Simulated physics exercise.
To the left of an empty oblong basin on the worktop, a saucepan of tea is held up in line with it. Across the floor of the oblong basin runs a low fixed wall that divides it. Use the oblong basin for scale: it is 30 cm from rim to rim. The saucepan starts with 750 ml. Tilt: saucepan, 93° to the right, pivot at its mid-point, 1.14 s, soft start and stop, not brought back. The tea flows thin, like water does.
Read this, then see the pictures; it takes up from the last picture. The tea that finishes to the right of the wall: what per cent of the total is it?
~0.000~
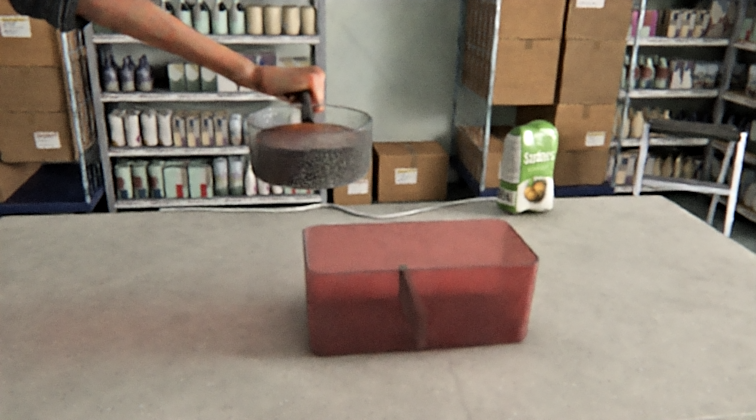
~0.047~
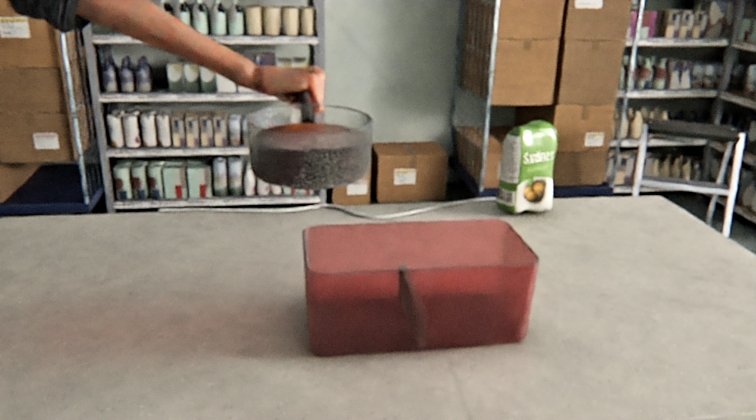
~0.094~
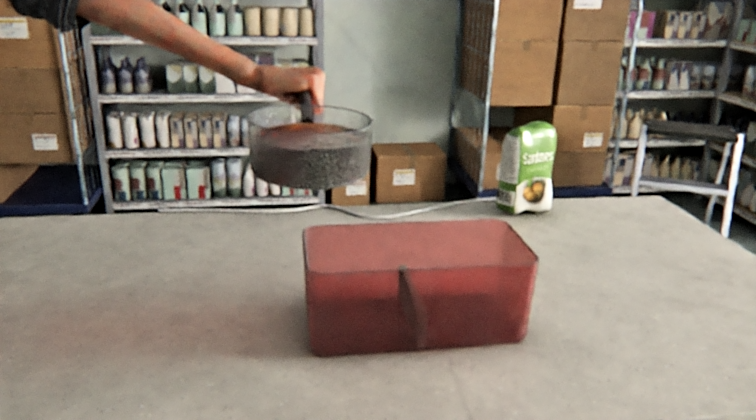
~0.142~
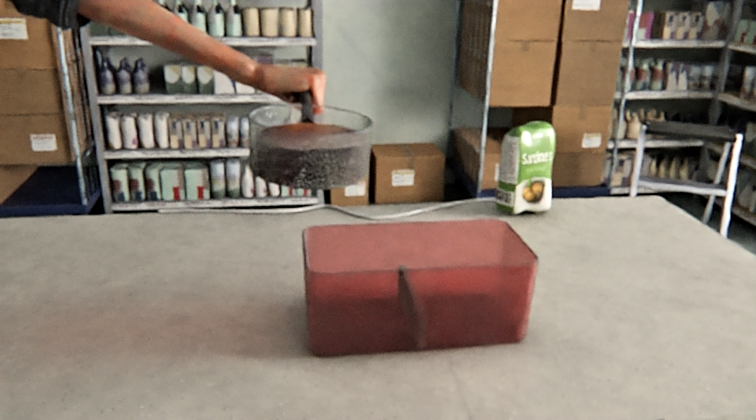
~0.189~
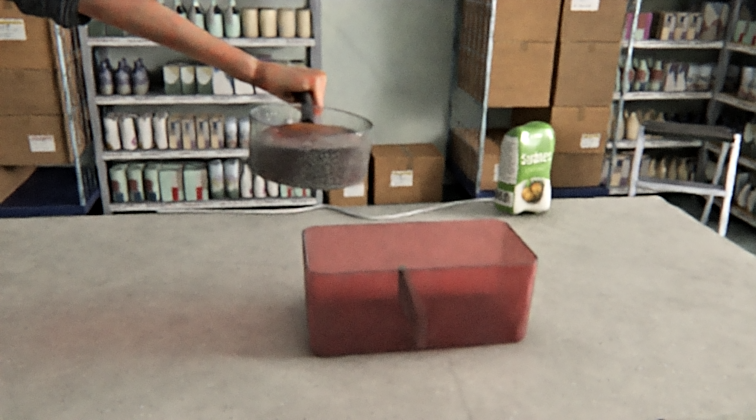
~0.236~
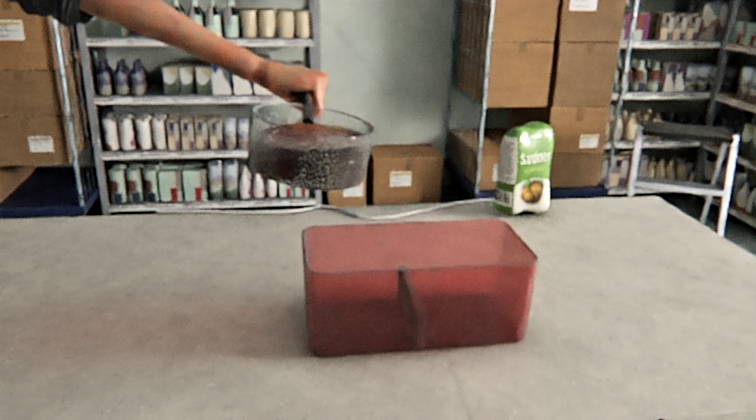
It is about 47 per cent of the total.
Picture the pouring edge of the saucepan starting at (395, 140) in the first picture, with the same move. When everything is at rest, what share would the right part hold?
75 %.
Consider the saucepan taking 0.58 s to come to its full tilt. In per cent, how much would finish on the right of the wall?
That would be about 30 in a hundred, I'd say.
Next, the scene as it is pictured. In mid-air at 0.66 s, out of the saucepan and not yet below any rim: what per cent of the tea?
Some 28 per cent, I reckon.
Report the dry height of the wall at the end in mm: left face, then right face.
I'd say some 34 mm on the left and some 38 mm on the right.
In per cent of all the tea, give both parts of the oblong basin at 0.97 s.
Around 24 percent on the left and 46 on the right.
Then, 0.66 s in, the tilt is 58° and 67 per cent is still to pour, 4 is left of the wall and 1 right of it.
Then, 0.97 s in, the tilt is 88° and 17 per cent is still to pour, 24 is left of the wall and 46 right of it.
Then, 1.29 s in, the tilt is 93° and 3 per cent is still to pour, 47 is left of the wall and 46 right of it.
Then, 1.64 s in, the tilt is 93° and 1 per cent is still to pour, 52 is left of the wall and 47 right of it.
Finally, 52 per cent lies left of the wall, 47 right of it and 1 outside.
